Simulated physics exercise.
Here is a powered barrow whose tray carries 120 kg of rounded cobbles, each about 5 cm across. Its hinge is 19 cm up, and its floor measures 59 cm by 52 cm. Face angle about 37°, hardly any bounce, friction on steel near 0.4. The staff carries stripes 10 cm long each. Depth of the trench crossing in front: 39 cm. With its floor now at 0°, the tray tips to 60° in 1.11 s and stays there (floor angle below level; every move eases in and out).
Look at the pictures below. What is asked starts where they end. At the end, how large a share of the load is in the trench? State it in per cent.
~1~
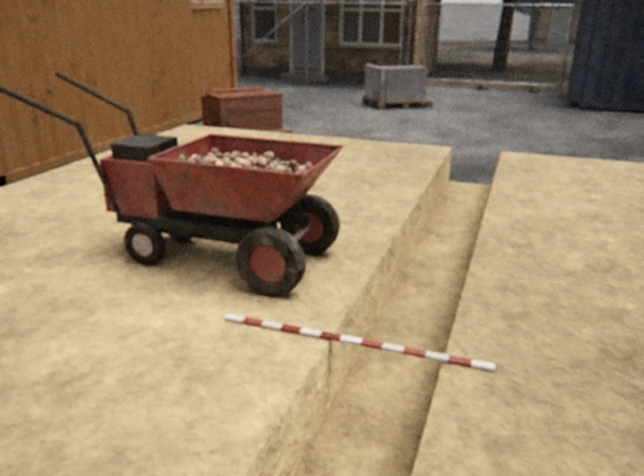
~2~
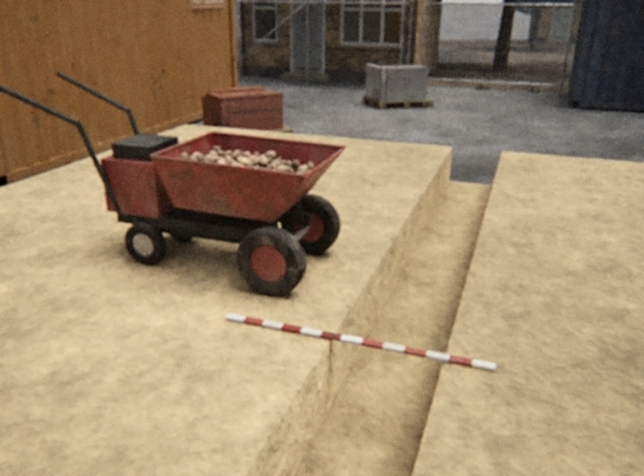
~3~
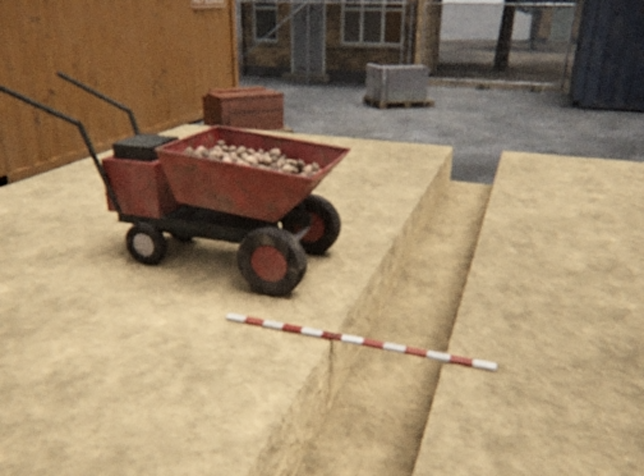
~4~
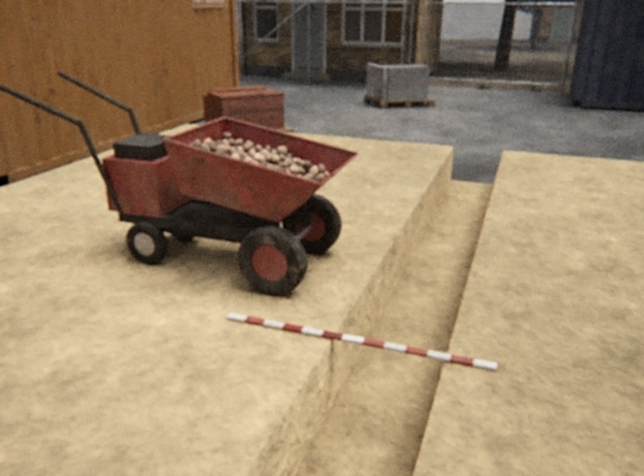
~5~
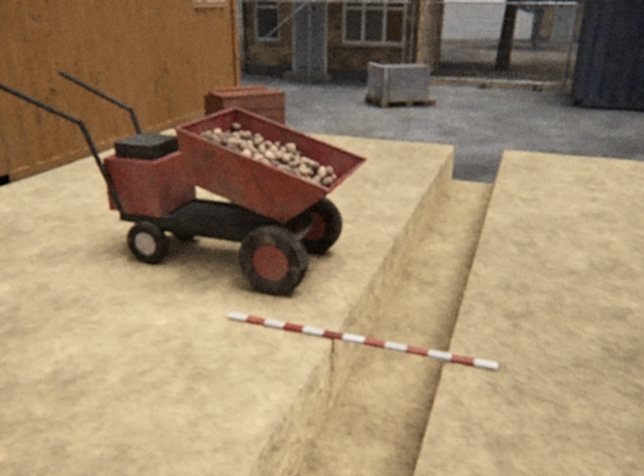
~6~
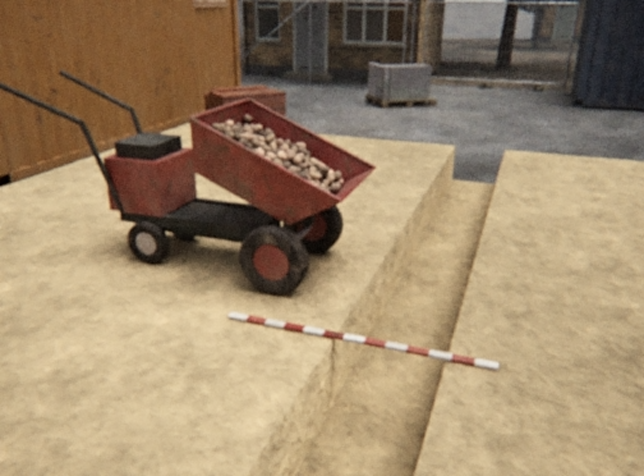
A share of about 69 per cent.
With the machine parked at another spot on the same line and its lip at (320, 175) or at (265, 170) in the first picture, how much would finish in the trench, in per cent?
The first gives about 65 percent and the second about 65 percent.
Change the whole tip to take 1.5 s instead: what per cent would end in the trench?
It would be near 65 per cent.
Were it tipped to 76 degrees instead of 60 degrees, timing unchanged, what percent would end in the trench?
Trench share: Approx. 100%.
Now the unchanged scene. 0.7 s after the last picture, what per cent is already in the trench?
Some 15 per cent.
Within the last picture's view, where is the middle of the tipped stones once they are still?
I'd put it close to (420, 348).
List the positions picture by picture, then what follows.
In the first picture, the tray is at 0°, its lip at (302, 176); the top of the load is at (242, 160).
In the second picture, the tray is at 1°, its lip at (305, 177); the top of the load is at (244, 159).
In the third picture, the tray is at 5°, its lip at (311, 180); the top of the load is at (237, 153).
In the fourth picture, the tray is at 10°, its lip at (320, 184); the top of the load is at (230, 146).
In the fifth picture, the tray is at 16°, its lip at (330, 192); the top of the load is at (232, 136).
The sixth picture shows lip at (341, 201), floor tilted 23°, highest stones at (238, 128).
Then, 0.4 s after the last picture the floor is at 50°, 100 % in the tray; the foremost stones are at (356, 223).
Then, 0.7 s after the last picture the floor is at 60°, 87 % in the tray, 13 % in the trench; the foremost stones are at (428, 323).
Then, 1.1 s after the last picture the floor is at 60°, 55 % in the tray, 44 % in the trench; the foremost stones are at (452, 349).
Then, 3.0 s after the last picture the floor is at 60°, 31 % in the tray, 69 % in the trench; the foremost stones are at (455, 355).
